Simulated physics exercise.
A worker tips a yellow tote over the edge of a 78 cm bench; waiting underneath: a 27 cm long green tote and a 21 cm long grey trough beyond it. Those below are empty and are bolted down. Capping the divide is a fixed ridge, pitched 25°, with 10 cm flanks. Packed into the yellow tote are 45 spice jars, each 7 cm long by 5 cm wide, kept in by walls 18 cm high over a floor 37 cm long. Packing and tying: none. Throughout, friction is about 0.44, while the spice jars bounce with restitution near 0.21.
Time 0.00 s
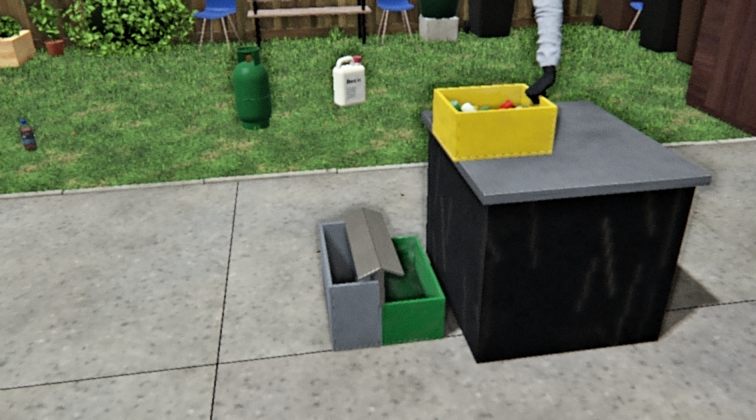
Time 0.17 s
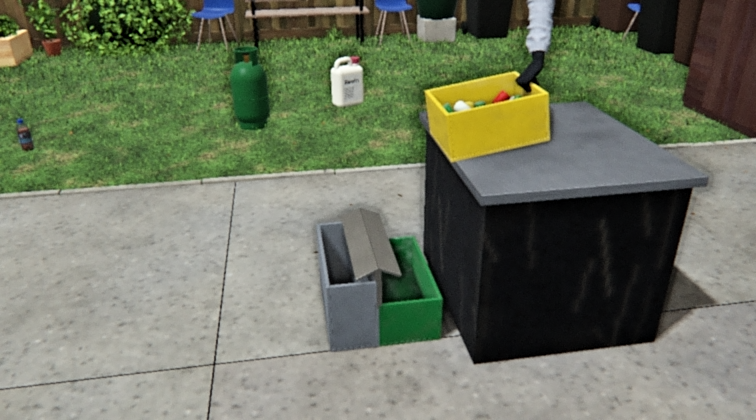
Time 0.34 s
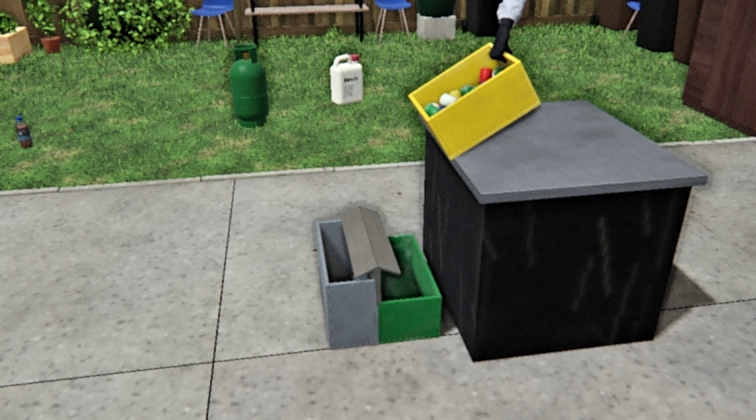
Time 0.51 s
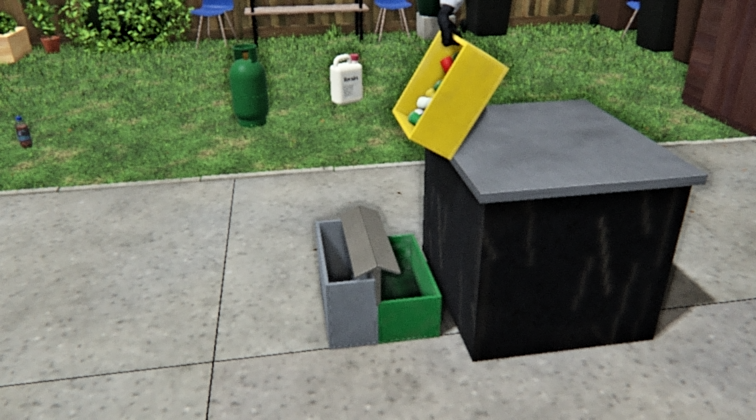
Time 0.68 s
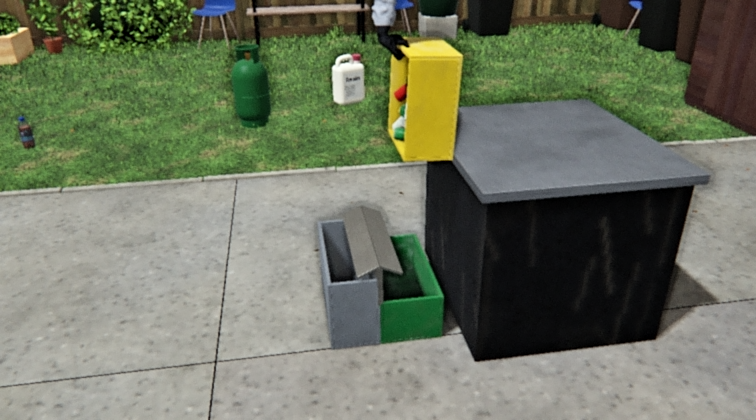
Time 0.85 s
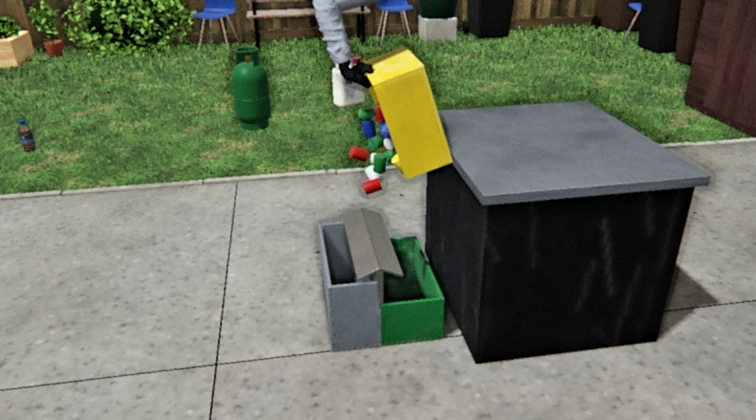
A gloved hand tips a yellow tote leftward over the edge of a dark, grey-topped bench, turning it past upright until small red, green, blue and white jars tumble from its open side. Seen from above, the bench stands on paving beside a fenced lawn, the camera still. Left of it sit a green tote and a grey trough, with a green gas cylinder and white jug behind.
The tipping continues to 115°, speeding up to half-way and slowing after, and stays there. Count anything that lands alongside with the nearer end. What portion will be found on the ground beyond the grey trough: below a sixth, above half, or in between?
Ending on the ground beyond the grey trough: Between a sixth and a half of them.
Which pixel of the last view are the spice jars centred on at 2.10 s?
Estimated centre in the last picture: (345, 302).
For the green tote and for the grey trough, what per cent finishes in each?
Roughly 10 and 60 per cent.
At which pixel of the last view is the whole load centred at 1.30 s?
You'd find the load's middle at roughly (344, 248).
After 1.05 s, tilt 115°; 12 still in the yellow tote, 5 in the grey trough and 28 in the air.
After 1.30 s, tilt 115°; 2 still in the yellow tote, 1 in the green tote, 16 in the grey trough, 4 on the ground beyond the grey trough and 22 in the air.
After 1.65 s, tilt 115°; 4 in the green tote, 22 in the grey trough, 9 on the ground beyond the grey trough and 10 in the air.
When it is over (at 2.10 s), 4 in the green tote, 27 in the grey trough and 14 on the ground beyond the grey trough. Asked share, 14 of 45, 31 per cent.
